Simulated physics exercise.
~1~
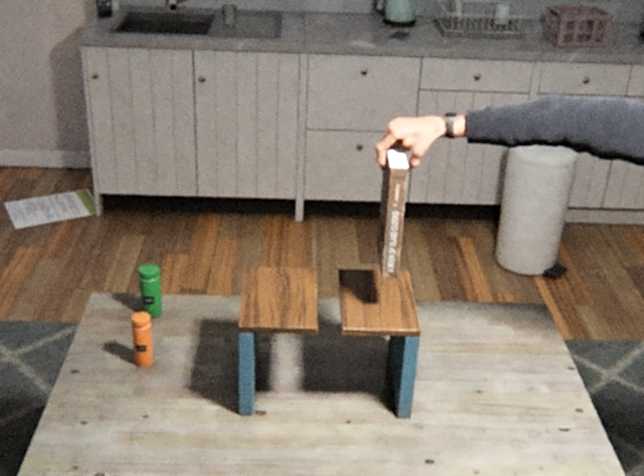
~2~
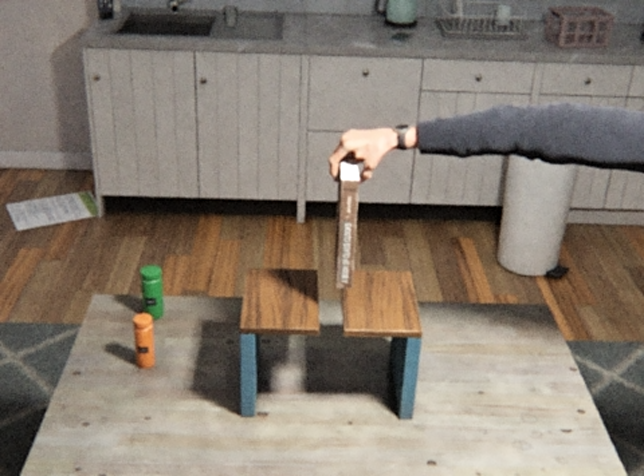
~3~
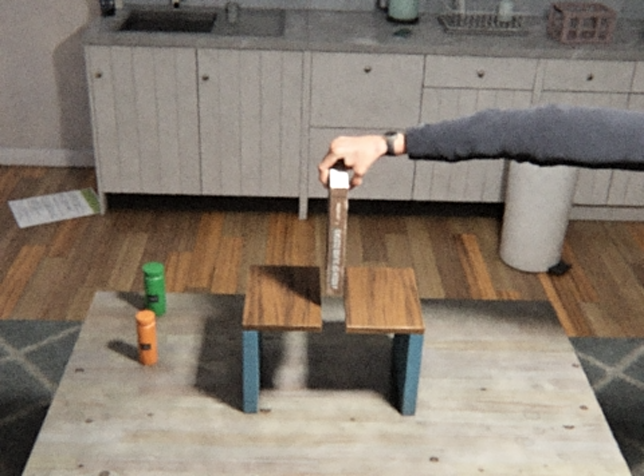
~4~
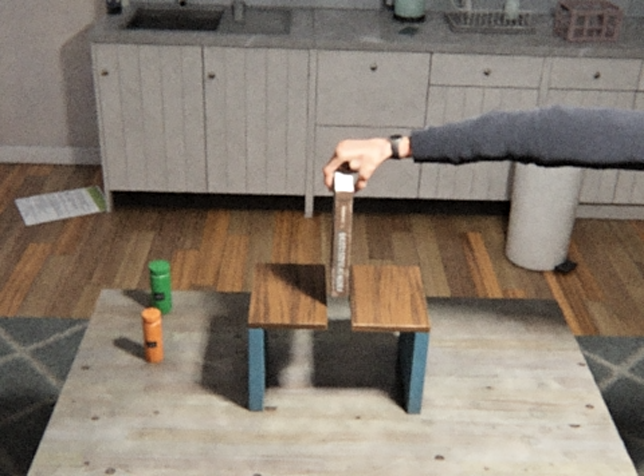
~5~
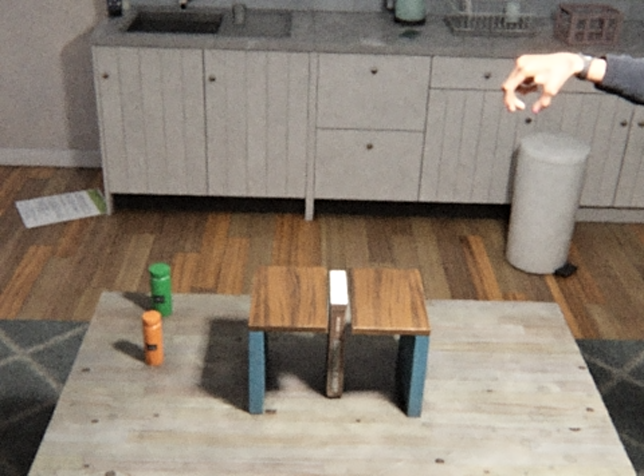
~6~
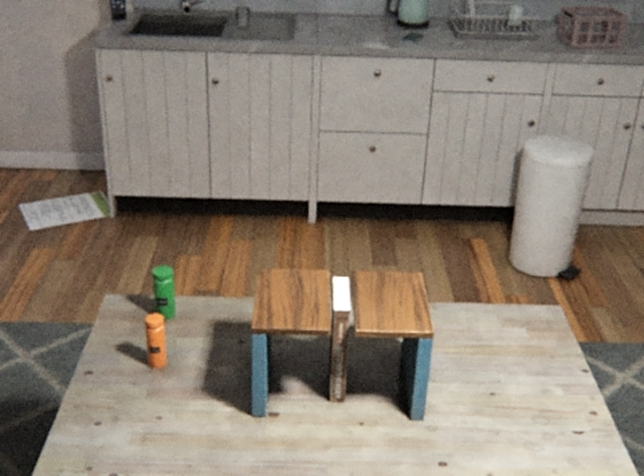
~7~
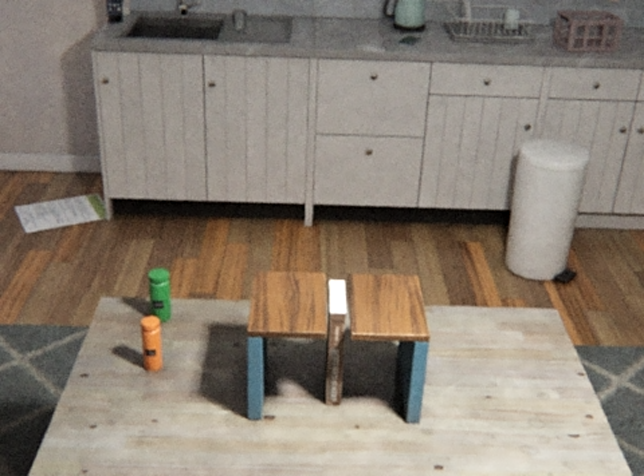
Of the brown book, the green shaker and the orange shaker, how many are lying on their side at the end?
None of them are lying on their side. The book and both shakers are all still upright at the end.
